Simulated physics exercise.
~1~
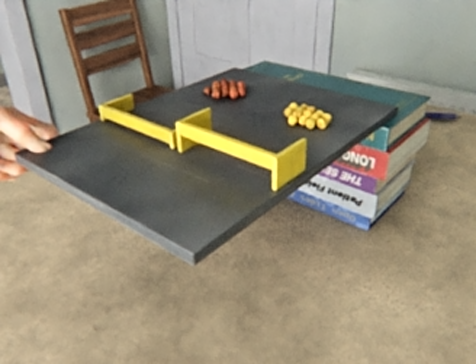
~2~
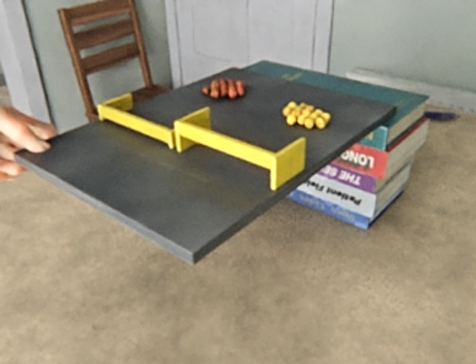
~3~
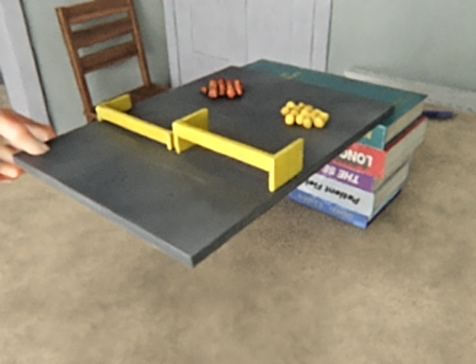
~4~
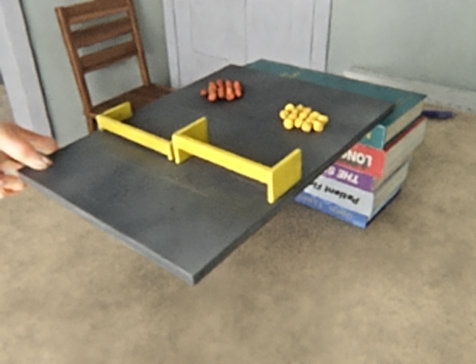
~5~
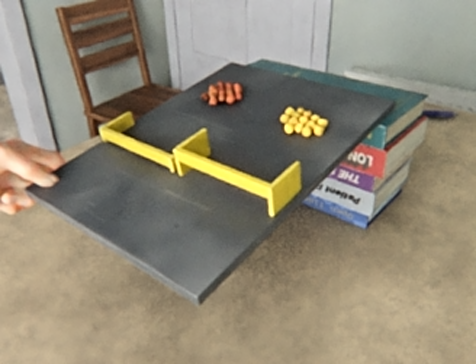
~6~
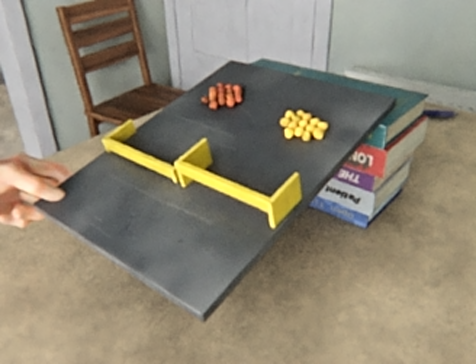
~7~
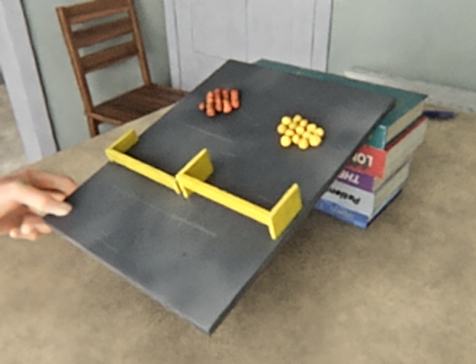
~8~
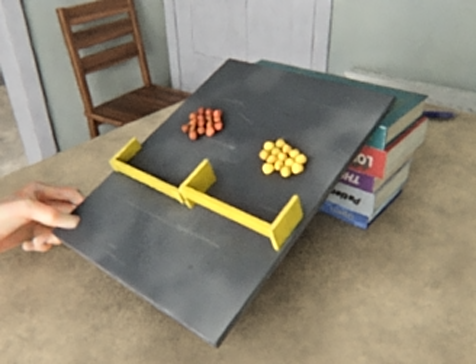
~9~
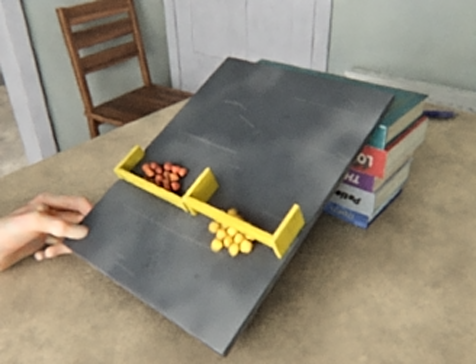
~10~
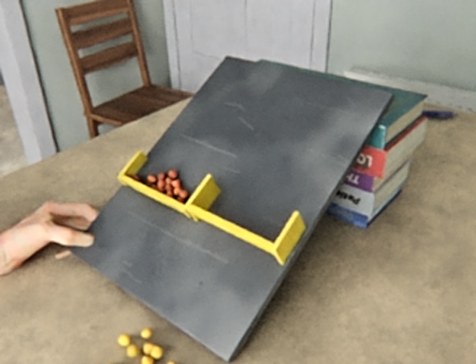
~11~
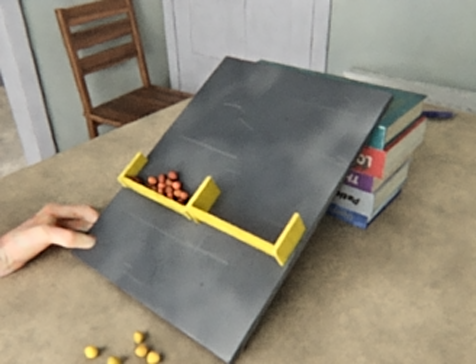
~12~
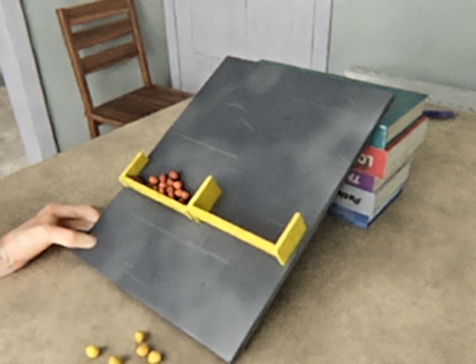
A hand lowers a dark board; yellow balls slip under a bar, red ones stay behind another.
